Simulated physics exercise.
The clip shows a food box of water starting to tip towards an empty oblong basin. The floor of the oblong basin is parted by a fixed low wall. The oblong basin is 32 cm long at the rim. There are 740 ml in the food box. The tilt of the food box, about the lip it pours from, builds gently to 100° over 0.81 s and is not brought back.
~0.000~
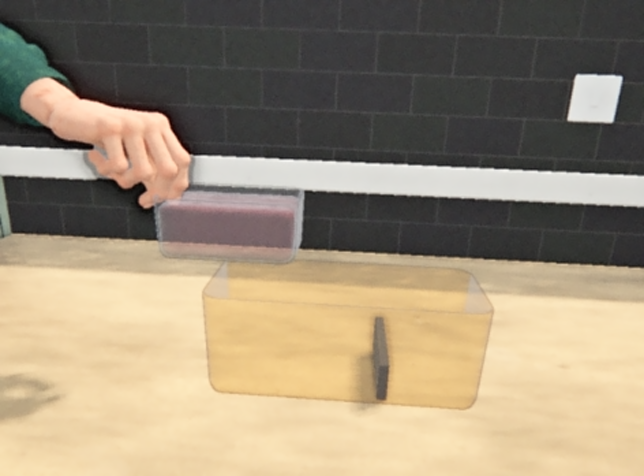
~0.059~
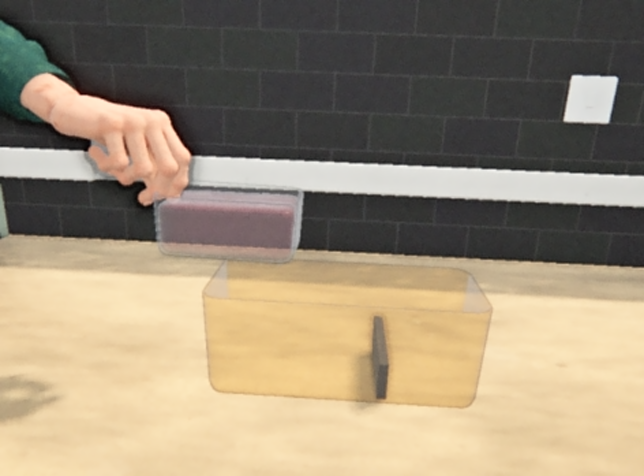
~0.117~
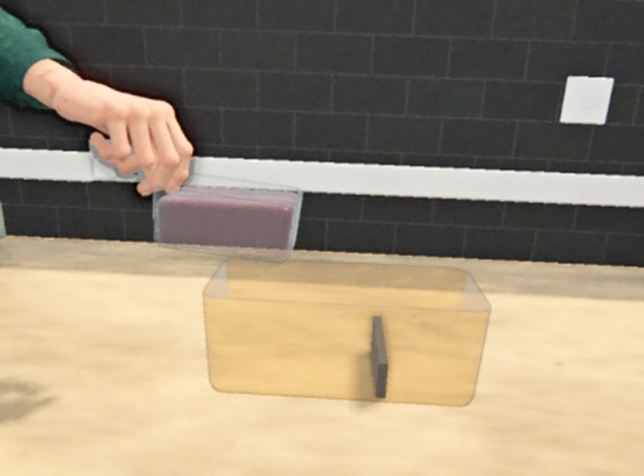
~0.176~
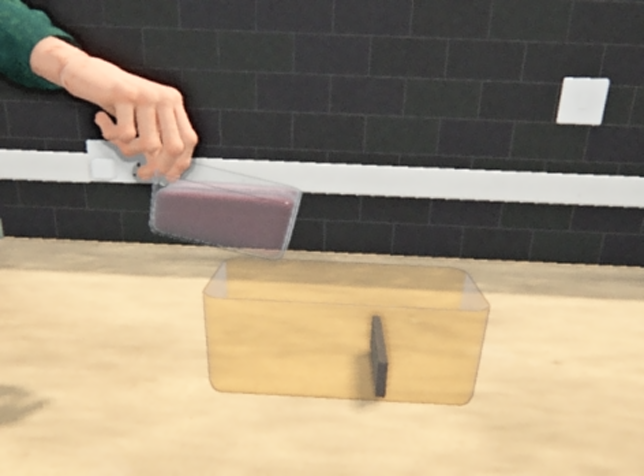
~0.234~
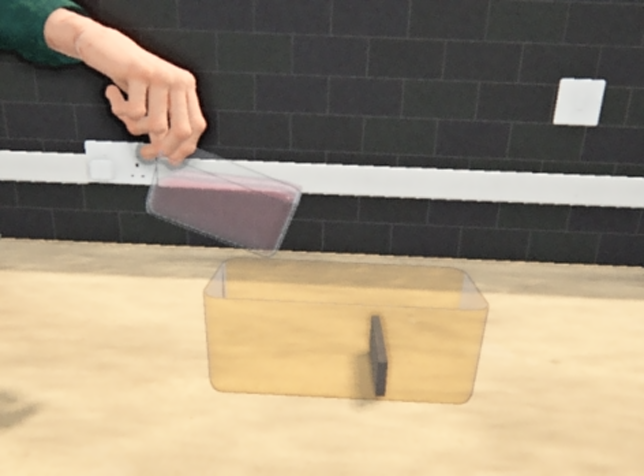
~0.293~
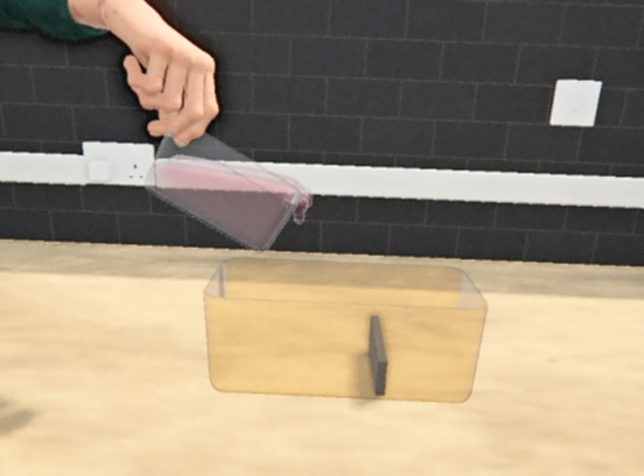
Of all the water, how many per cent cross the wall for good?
About 51 per cent.
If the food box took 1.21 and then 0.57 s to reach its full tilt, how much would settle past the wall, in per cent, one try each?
First 50, then 55 per cent.
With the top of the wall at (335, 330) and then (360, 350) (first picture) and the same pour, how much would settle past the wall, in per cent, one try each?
In turn about 85 and 60 per cent.
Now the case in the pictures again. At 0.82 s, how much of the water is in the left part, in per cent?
Some 18 per cent.
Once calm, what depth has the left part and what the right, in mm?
Left about 12 mm, right about 30 mm.
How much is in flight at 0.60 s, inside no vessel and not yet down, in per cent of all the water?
Some 50 per cent.
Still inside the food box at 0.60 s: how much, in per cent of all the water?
About 26 per cent.
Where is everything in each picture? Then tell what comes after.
The first frame shows tilt 0°; pouring edge (300, 198); surface from (170, 198) to (299, 204); the oblong basin's rim runs from (215, 276) to (482, 292); the wall's top is at (382, 340).
The second frame shows tilt 1°; pouring edge (299, 198); surface from (170, 197) to (298, 203).
The third frame shows tilt 5°; pouring edge (299, 198); surface from (169, 193) to (298, 199).
The fourth frame shows tilt 11°; pouring edge (298, 199); surface from (167, 187) to (298, 194).
The fifth frame shows tilt 19°; pouring edge (298, 199); surface from (165, 175) to (300, 194); 2 per cent is over the edge.
The sixth frame shows tilt 29°; pouring edge (297, 199); surface from (165, 162) to (297, 192); 6 per cent is over the edge.
Then, 0.60 s in, the tilt is 84° and 27 per cent is still to pour, 12 is left of the wall and 10 right of it.
Then, 0.82 s in, the tilt is 100° and 4 per cent is still to pour, 19 is left of the wall and 62 right of it.
Then, 1.06 s in, the tilt is 100° and 1 per cent is still to pour, 35 is left of the wall and 54 right of it.
Then, 1.31 s in, the tilt is 100° and 0 per cent is still to pour, 40 is left of the wall and 50 right of it.
Finally, 40 per cent lies left of the wall, 51 right of it and 9 outside.
